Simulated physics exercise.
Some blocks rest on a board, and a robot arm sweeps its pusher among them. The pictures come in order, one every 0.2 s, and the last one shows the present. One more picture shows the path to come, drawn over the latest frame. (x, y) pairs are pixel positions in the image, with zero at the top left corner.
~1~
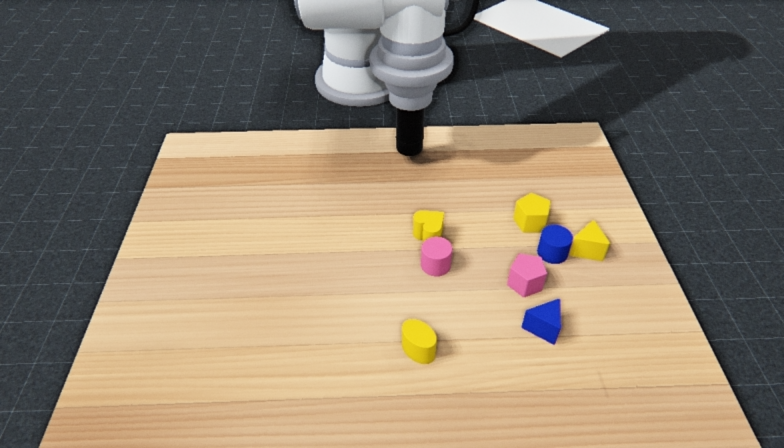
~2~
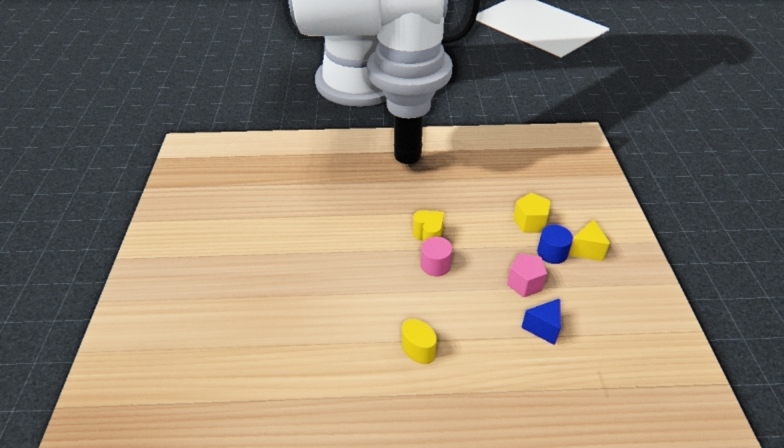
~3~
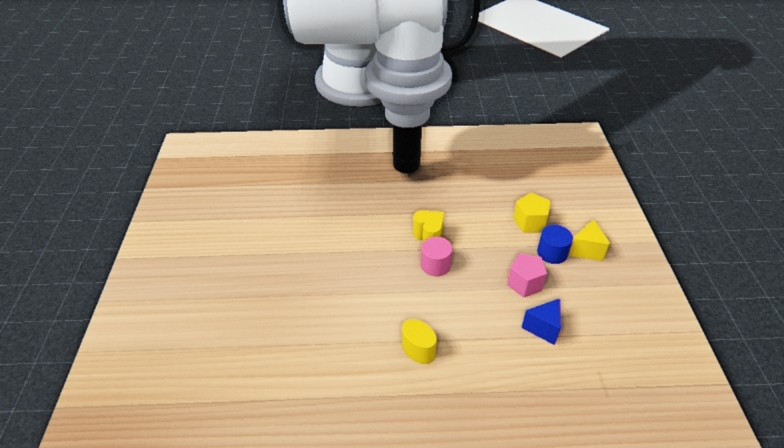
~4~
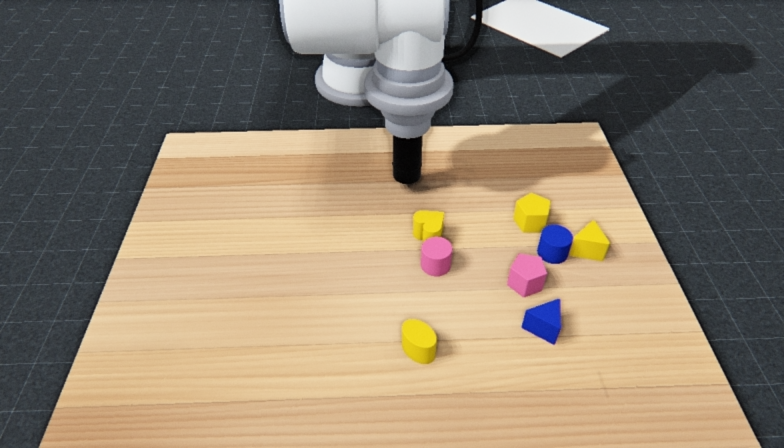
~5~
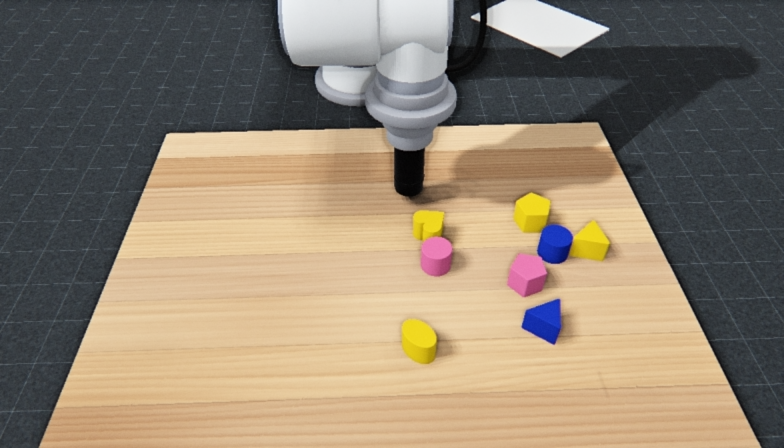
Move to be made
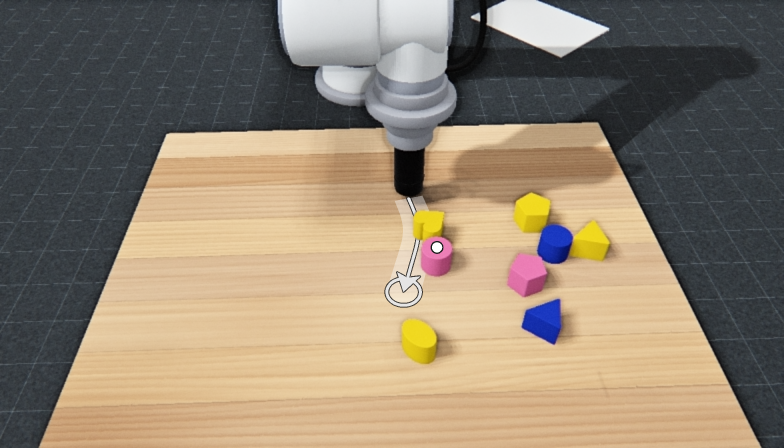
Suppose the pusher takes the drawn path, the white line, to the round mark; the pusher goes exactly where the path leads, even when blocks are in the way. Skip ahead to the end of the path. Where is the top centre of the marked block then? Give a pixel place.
In the picture, it is at (449, 262).
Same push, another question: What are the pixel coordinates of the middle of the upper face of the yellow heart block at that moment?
At (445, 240).
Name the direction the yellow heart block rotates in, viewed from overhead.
Short answer: Counterclockwise.
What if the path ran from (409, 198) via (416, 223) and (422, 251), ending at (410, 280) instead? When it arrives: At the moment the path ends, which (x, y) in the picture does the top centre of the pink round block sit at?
It will likely be found at (450, 266).
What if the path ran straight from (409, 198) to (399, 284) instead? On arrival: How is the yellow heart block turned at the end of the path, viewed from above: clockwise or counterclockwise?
Viewed from overhead, the yellow heart block winds up turned anticlockwise.
The line goes from (409, 198) over (417, 242) to (404, 292); the dot is on the pink round block.
What follows on the original path. One third of the way, pusher (418, 217); yellow heart block (436, 227), turned 20° anticlockwise; pink round block (439, 250).
Two thirds of the way, pusher (414, 248); yellow heart block (445, 240), turned 80° anticlockwise; pink round block (449, 262).
At the end, pusher (404, 282); yellow oval block unmoved; yellow heart block (445, 240), turned 80° anticlockwise; pink round block (449, 262).
